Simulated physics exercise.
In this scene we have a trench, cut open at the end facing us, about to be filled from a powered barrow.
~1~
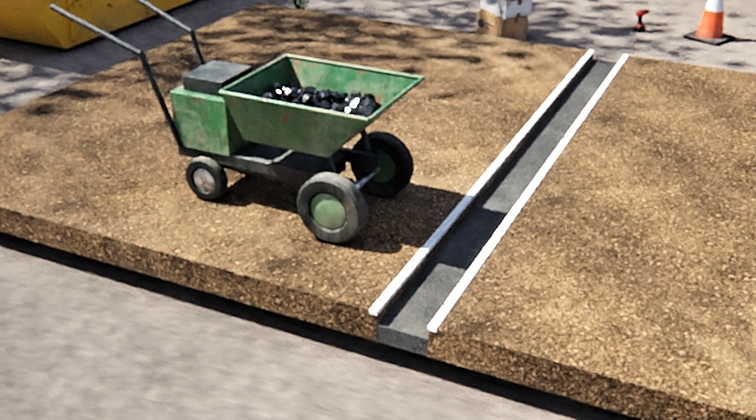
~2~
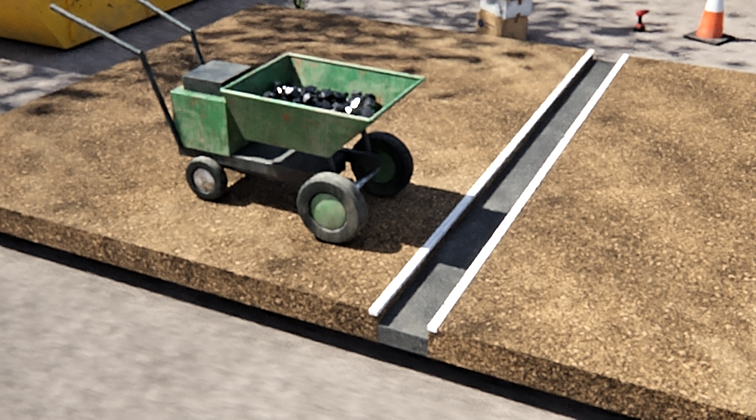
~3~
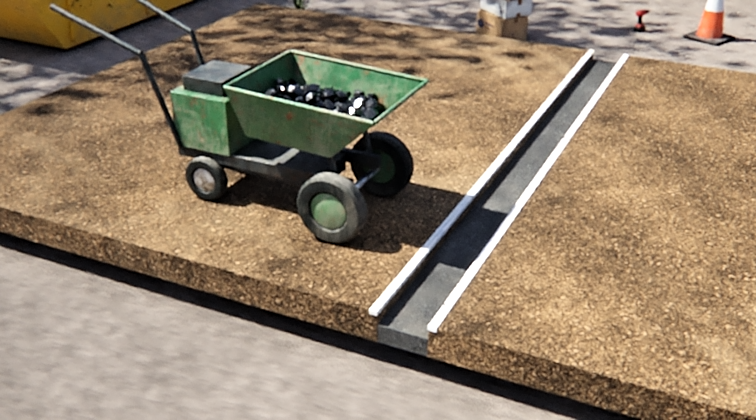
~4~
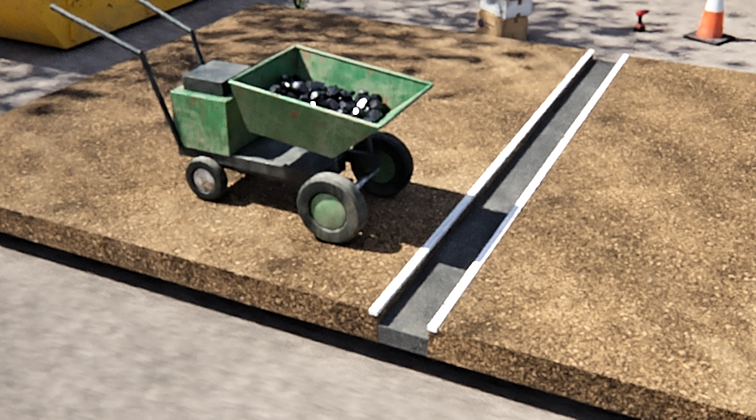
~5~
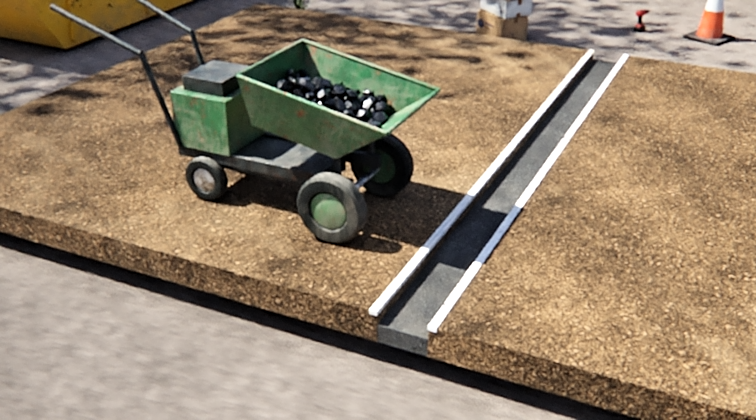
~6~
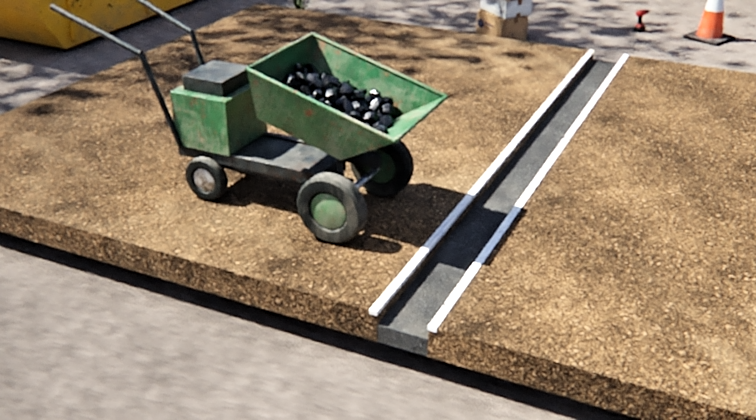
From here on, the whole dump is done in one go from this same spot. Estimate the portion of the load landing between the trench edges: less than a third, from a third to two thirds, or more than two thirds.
Between one third and two-thirds.
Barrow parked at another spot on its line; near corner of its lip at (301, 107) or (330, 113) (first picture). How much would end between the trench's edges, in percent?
Estimates: 40 %, 50 %.
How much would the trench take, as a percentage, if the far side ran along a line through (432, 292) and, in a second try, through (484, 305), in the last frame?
The first try gives 10 percent, then the second gives 70 percent.
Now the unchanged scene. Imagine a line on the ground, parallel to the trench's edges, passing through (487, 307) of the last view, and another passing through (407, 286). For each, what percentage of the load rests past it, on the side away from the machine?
Close to 10 per cent, then close to 70 per cent.
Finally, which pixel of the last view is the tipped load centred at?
Somewhere around (480, 242) in the last picture.
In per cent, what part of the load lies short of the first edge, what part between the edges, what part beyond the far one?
I'd say about 0 per cent short, about 45 between and about 30 beyond.
Just after the last frame, skip tipped steeply; every one in the skip.
A moment on, skip tipped right over; roughly two thirds in the skip; roughly a third in or heaped over the trench; about a tenth beyond it.
Further on, skip tipped right over; roughly a quarter in the skip; roughly half in or heaped over the trench; roughly a quarter beyond it.
When it is over, skip tipped right over; roughly a quarter in the skip; roughly half in or heaped over the trench; roughly a quarter beyond it.
